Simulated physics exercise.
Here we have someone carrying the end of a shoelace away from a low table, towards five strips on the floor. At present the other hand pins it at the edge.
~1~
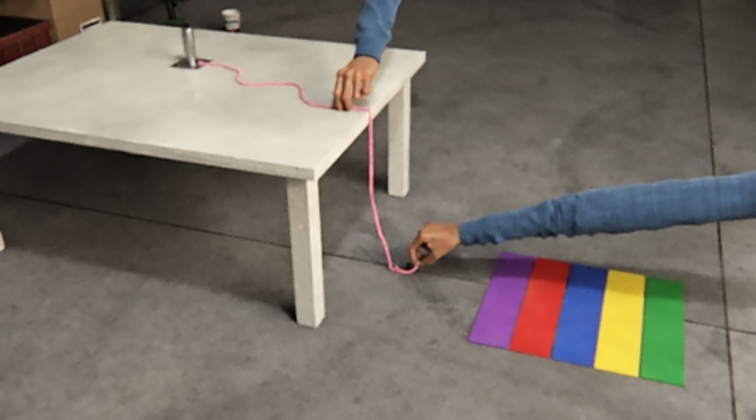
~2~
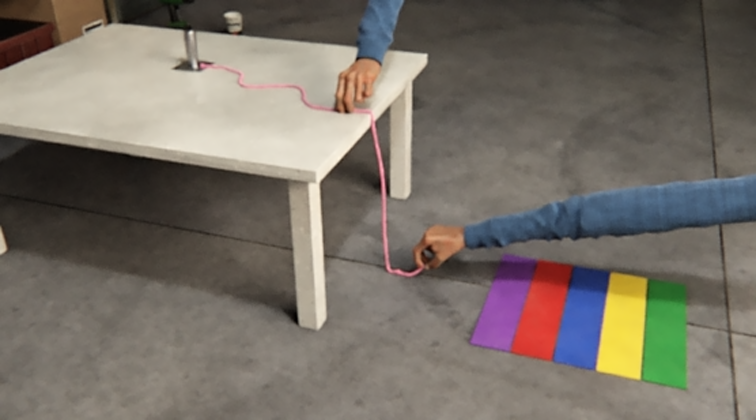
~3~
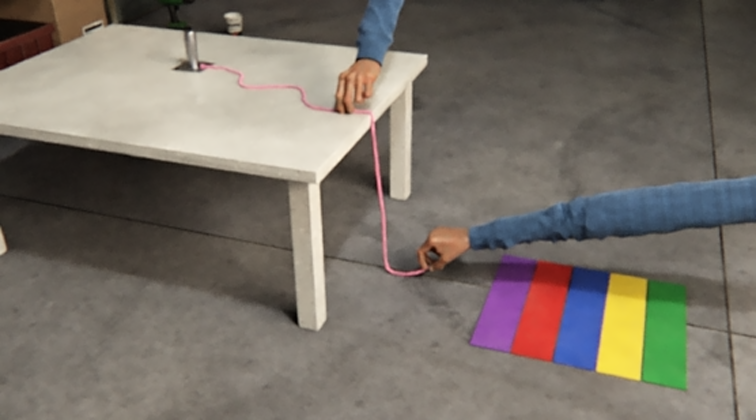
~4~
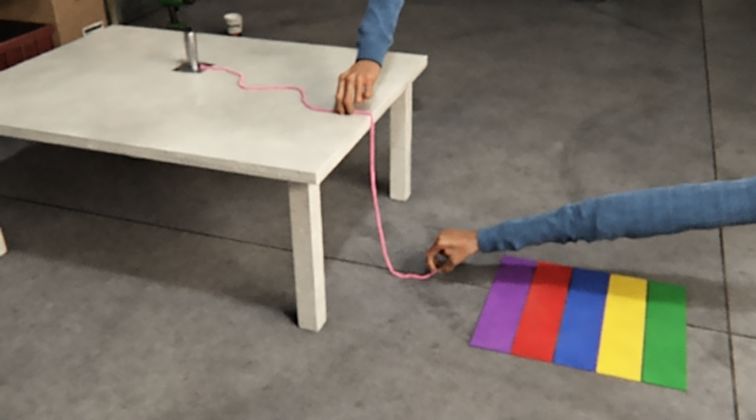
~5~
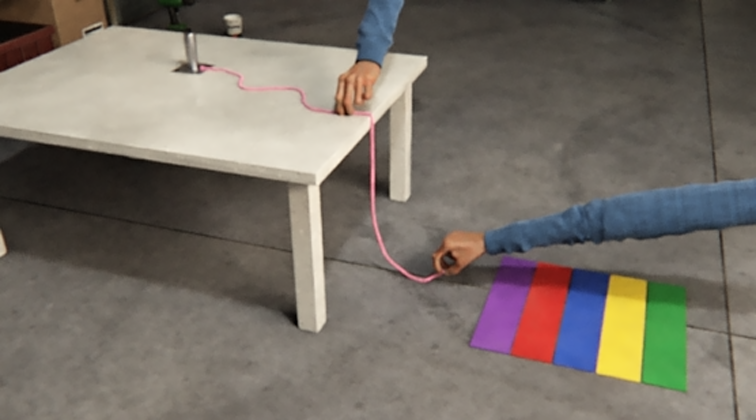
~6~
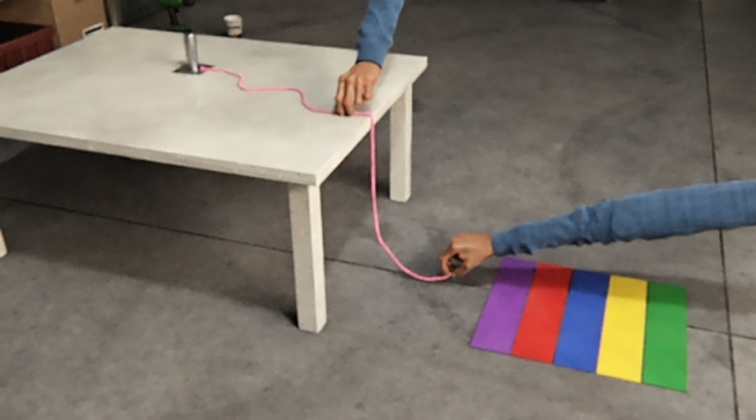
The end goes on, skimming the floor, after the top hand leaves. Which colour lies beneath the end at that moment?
Blue.
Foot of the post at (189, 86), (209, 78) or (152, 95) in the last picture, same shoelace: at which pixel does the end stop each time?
The places come out near (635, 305), (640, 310) and (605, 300).
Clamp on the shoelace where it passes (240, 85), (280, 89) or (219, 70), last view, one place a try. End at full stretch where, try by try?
Taking them in turn, I'd expect around (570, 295), (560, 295) and finally (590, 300).
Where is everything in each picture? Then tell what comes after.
The first frame shows end (419, 263); purple (494, 326); red (534, 335); blue (576, 343); yellow (618, 352); green (663, 361).
The second frame shows end (424, 266); shoelace through (228, 70) (256, 87) (303, 99) (369, 114) (383, 186) (386, 255).
The third frame shows end (428, 267).
The fourth frame shows end (437, 269); shoelace through (228, 71) (256, 88) (303, 101) (369, 116) (373, 186) (386, 256).
The fifth frame shows end (443, 272).
The sixth frame shows end (451, 273); shoelace through (228, 73) (256, 90) (303, 102) (369, 117) (373, 188) (392, 255).
Soon after, end near (522, 286); over purple.
Then, end near (566, 294); over red.
At full stretch, end near (593, 299); over blue. It gets as far as the blue strip.
